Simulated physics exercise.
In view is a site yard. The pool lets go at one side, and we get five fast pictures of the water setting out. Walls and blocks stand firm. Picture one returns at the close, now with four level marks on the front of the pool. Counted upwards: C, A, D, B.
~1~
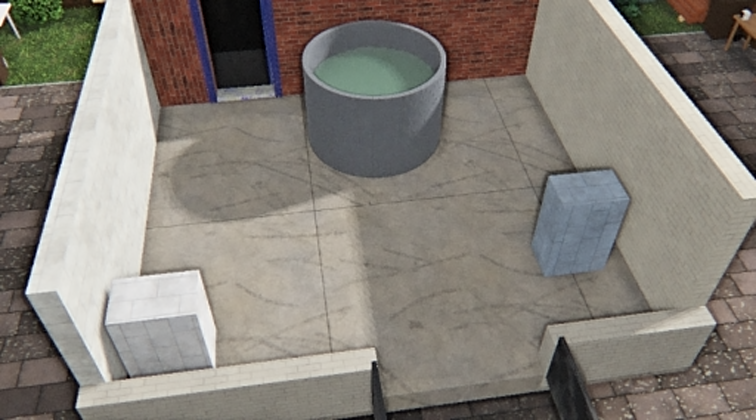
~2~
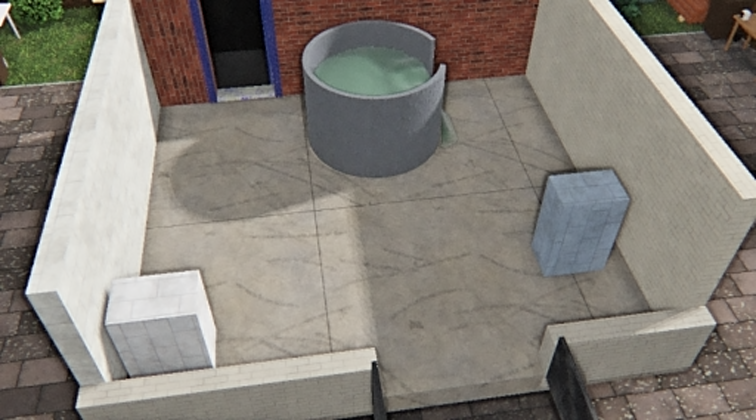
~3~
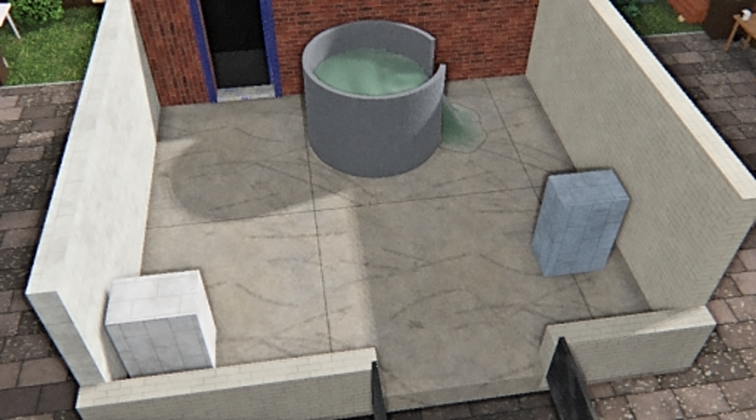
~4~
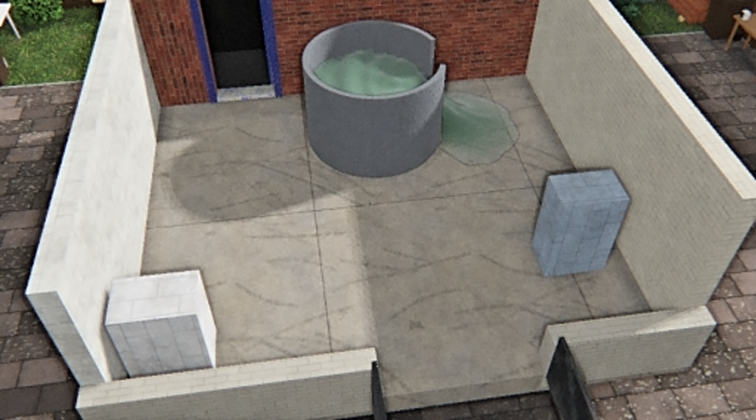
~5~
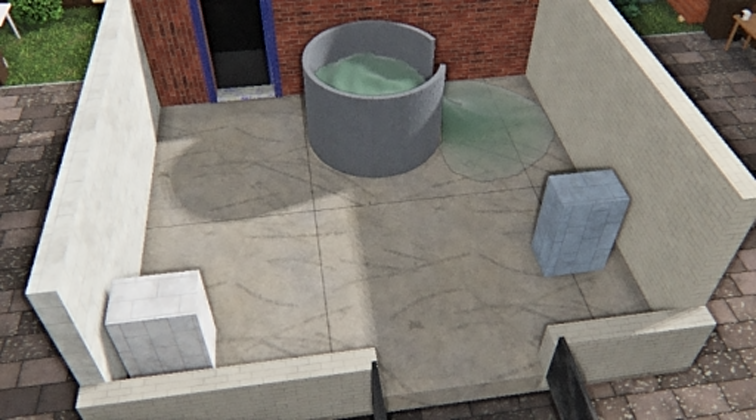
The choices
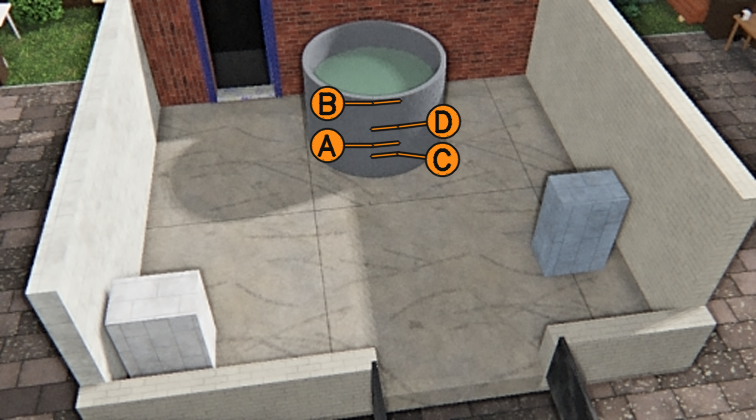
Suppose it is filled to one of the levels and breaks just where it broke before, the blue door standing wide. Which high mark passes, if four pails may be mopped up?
D will do.
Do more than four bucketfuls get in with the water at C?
No, that is safe.
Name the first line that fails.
B it is.
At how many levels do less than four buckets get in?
Three of them.
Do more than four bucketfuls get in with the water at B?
Yes.
On the marked copy, A at (385, 144); B at (385, 102); C at (385, 155); D at (385, 128); from the bottom up C, A, D, B.
If A is chosen, nothing gets over.
If B is chosen, about 8 bucketfuls get in.
If C is chosen, nothing gets over.
If D is chosen, a splash gets over, under a bucket.
